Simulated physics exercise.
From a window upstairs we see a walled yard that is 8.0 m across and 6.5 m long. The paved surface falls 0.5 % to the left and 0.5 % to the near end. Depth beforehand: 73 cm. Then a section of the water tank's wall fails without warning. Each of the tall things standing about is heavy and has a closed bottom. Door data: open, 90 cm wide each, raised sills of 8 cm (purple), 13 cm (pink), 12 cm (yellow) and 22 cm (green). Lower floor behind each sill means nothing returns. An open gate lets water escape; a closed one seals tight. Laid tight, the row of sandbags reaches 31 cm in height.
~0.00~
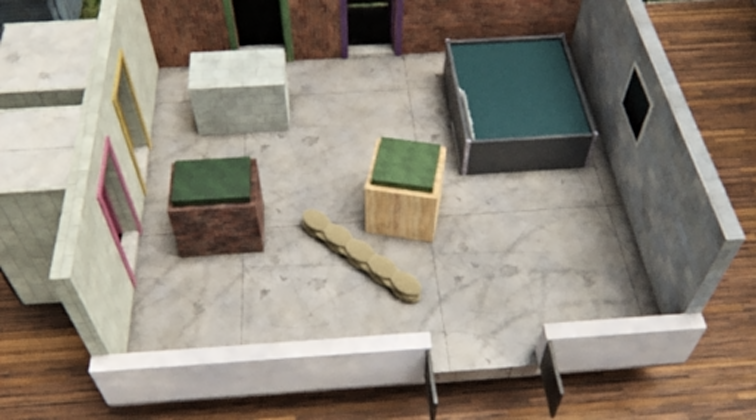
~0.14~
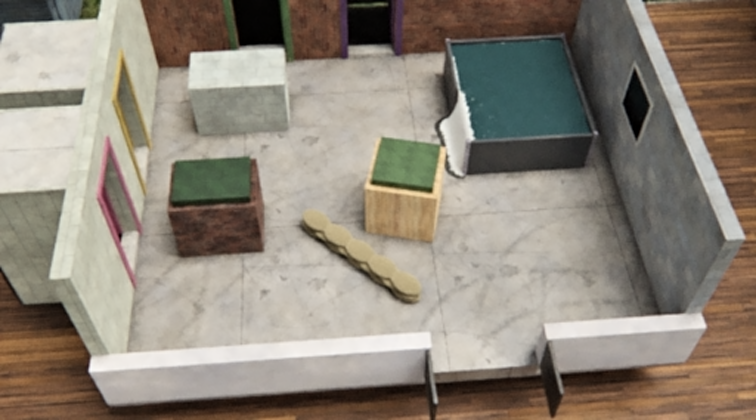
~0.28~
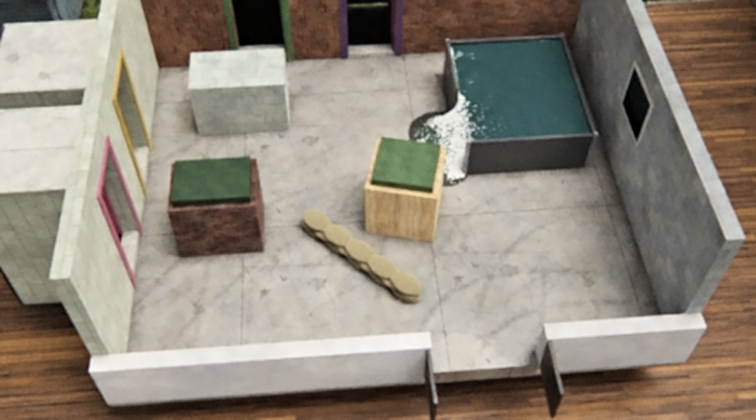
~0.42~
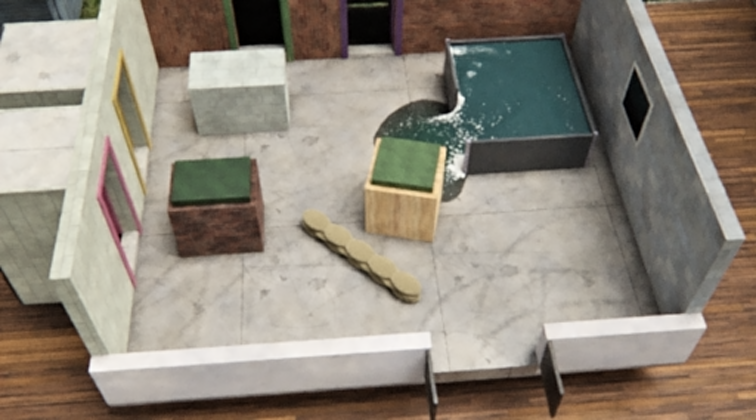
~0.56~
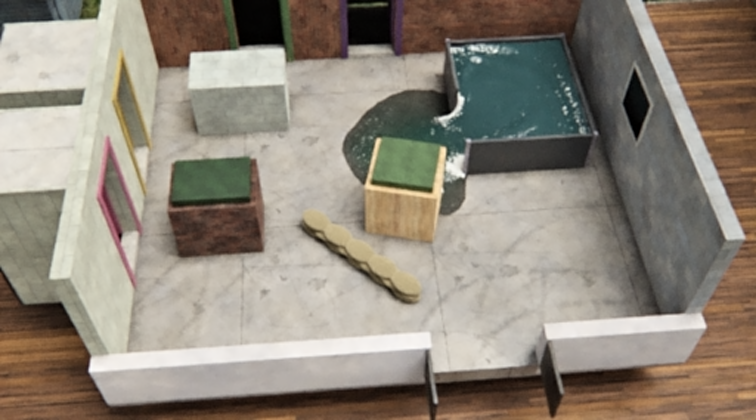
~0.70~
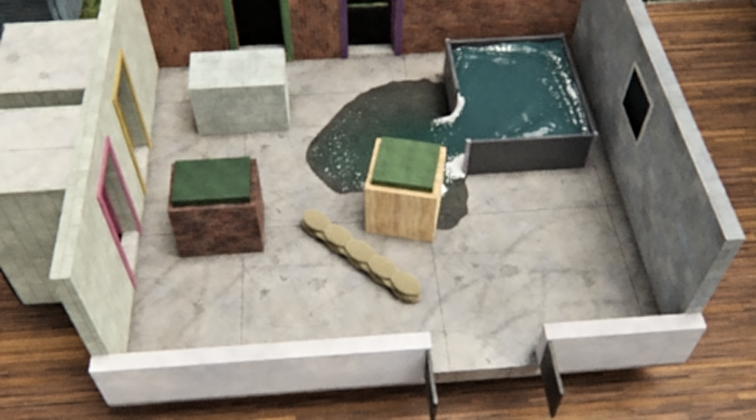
Water burst out of the left side of a big dark tank in a walled yard, foaming at first, then spread leftward across the pale floor in a dark puddle around a green-topped wooden box.
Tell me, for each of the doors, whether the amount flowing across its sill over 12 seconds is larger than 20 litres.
Outcome: Purple door: Beneath the limit. Pink door: Beneath the limit. Yellow door: Above the limit. Green door: Beneath the limit.
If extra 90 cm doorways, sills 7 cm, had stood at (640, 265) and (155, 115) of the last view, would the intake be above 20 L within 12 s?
Door 1: Limit not reached; door 2: Limit broken.
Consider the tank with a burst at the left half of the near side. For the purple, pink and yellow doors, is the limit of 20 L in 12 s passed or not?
Then: Purple below, pink under, yellow below.
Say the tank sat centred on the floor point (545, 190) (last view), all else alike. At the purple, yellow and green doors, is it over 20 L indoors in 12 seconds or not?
Against that limit: Purple above, yellow below, green not over.
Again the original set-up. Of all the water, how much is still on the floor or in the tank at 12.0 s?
About 84 percent of the water remains.
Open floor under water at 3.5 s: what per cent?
I'd guess around 55 %.
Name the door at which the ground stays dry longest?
Door: Pink.
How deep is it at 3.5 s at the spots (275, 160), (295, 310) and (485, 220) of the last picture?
Taking the spots in order: 6 cm, 2 cm, 2 cm.
After 1.4 s water covers 30 % of the floor and is deepest (48 cm) near (403, 185); purple door not reached, pink door not reached, yellow door not reached, green door not reached.
After 2.2 s water covers 40 % of the floor and is deepest (41 cm) near (294, 122); purple door 2 cm at the sill, 0 L in, pink door 3 cm at the sill, 0 L in, yellow door 32 cm at the sill, 22 L in, green door 14 cm at the sill, 0 L in.
After 3.5 s water covers 55 % of the floor and is deepest (31 cm) near (149, 161); purple door 6 cm at the sill, 0 L in, pink door 7 cm at the sill, 0 L in, yellow door 29 cm at the sill, 205 L in, green door 15 cm at the sill, 1 L in.
After 7.0 s water covers 75 % of the floor and is deepest (19 cm) near (124, 380); purple door 6 cm at the sill, 0 L in, pink door 10 cm at the sill, 0 L in, yellow door 18 cm at the sill, 402 L in, green door 10 cm at the sill, 1 L in.
After 12.0 s water covers 95 % of the floor and is deepest (15 cm) near (124, 380); purple door 5 cm at the sill, 0 L in, pink door 8 cm at the sill, 0 L in, yellow door 12 cm at the sill, 431 L in, green door 7 cm at the sill, 1 L in.
